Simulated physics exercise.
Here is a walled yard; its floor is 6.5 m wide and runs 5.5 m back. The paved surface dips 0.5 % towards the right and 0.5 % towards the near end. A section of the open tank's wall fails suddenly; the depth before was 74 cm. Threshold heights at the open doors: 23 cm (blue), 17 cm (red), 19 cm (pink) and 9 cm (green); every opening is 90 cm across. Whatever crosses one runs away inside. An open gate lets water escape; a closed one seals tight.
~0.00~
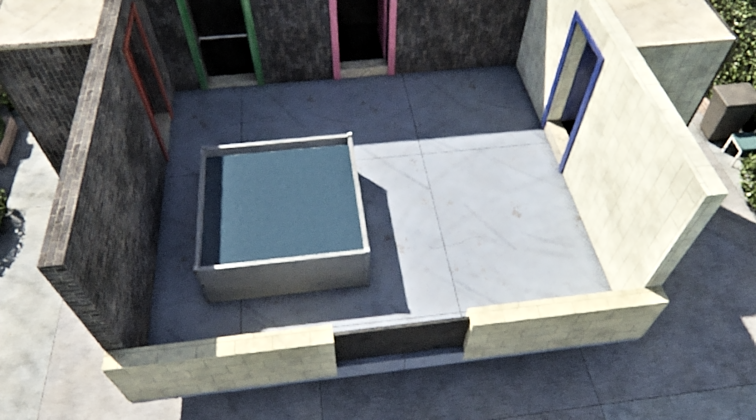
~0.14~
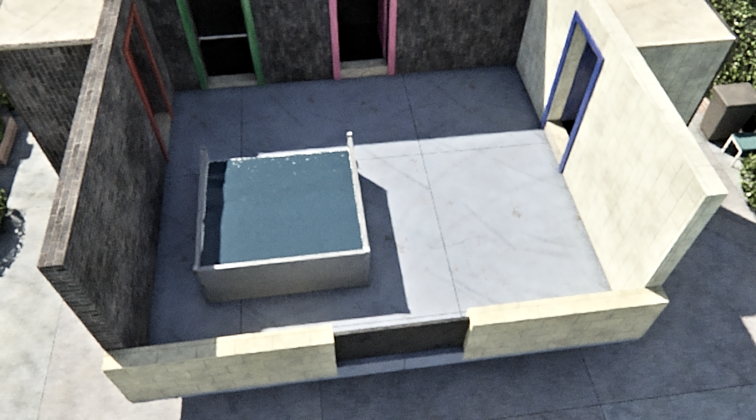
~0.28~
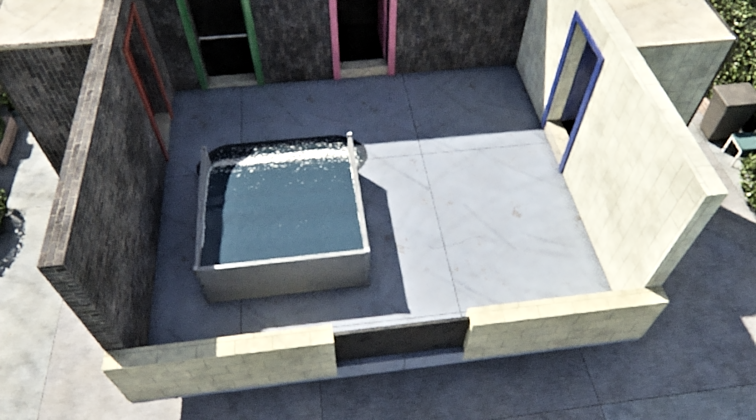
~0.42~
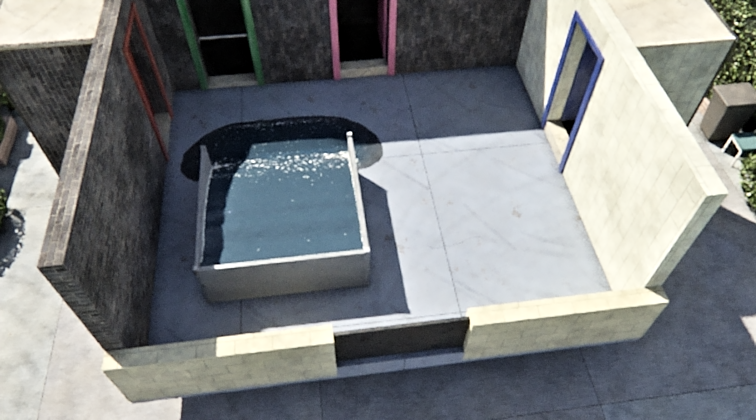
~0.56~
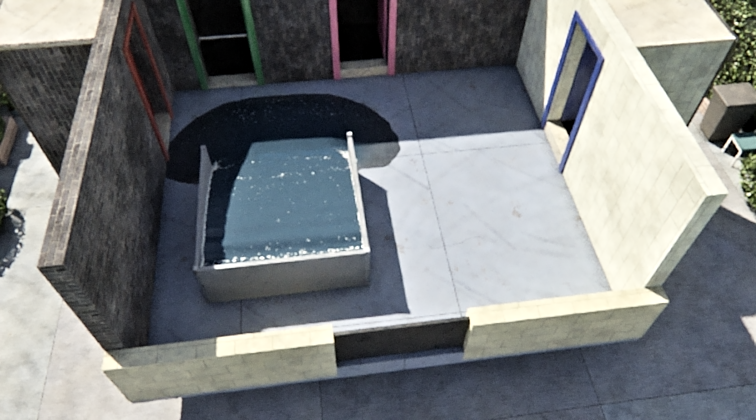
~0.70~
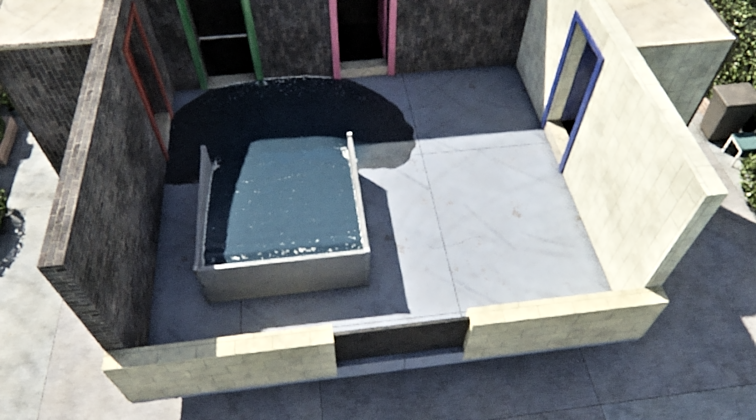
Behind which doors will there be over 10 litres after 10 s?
Within that time: At the blue door it keeps below the limit; at the red door it exceeds the limit; at the pink door it goes over the limit; at the green door it goes over the limit.
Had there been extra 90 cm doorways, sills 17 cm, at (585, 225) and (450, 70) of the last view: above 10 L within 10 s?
In that order: Not over, under.
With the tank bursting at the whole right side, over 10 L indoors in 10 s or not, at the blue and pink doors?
Then: Blue past it, pink under.
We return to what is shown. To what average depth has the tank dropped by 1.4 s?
Some 37 cm.
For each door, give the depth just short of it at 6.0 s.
In cm: Blue 13, red 9, pink 8, green 10.
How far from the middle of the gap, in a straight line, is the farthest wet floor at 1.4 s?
Roughly 3.8 m.
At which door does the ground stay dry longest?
It is the blue one.
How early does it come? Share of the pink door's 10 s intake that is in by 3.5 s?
About 100 per cent.
After 1.4 s water covers 35 % of the floor and is deepest (46 cm) near (284, 90); blue door not reached, red door 15 cm at the sill, 0 L in, pink door 28 cm at the sill, 4 L in, green door 32 cm at the sill, 102 L in.
After 2.2 s water covers 40 % of the floor and is deepest (41 cm) near (195, 91); blue door not reached, red door 18 cm at the sill, 0 L in, pink door 29 cm at the sill, 33 L in, green door 36 cm at the sill, 278 L in.
After 3.5 s water covers 55 % of the floor and is deepest (30 cm) near (501, 67); blue door 15 cm at the sill, 0 L in, red door 21 cm at the sill, 27 L in, pink door 18 cm at the sill, 55 L in, green door 23 cm at the sill, 469 L in.
After 6.0 s water covers 90 % of the floor and is deepest (20 cm) near (602, 318); blue door 13 cm at the sill, 0 L in, red door 9 cm at the sill, 33 L in, pink door 8 cm at the sill, 56 L in, green door 10 cm at the sill, 530 L in.
After 10.0 s water covers 95 % of the floor and is deepest (19 cm) near (148, 347); blue door 8 cm at the sill, 0 L in, red door 3 cm at the sill, 33 L in, pink door 5 cm at the sill, 56 L in, green door 3 cm at the sill, 532 L in.
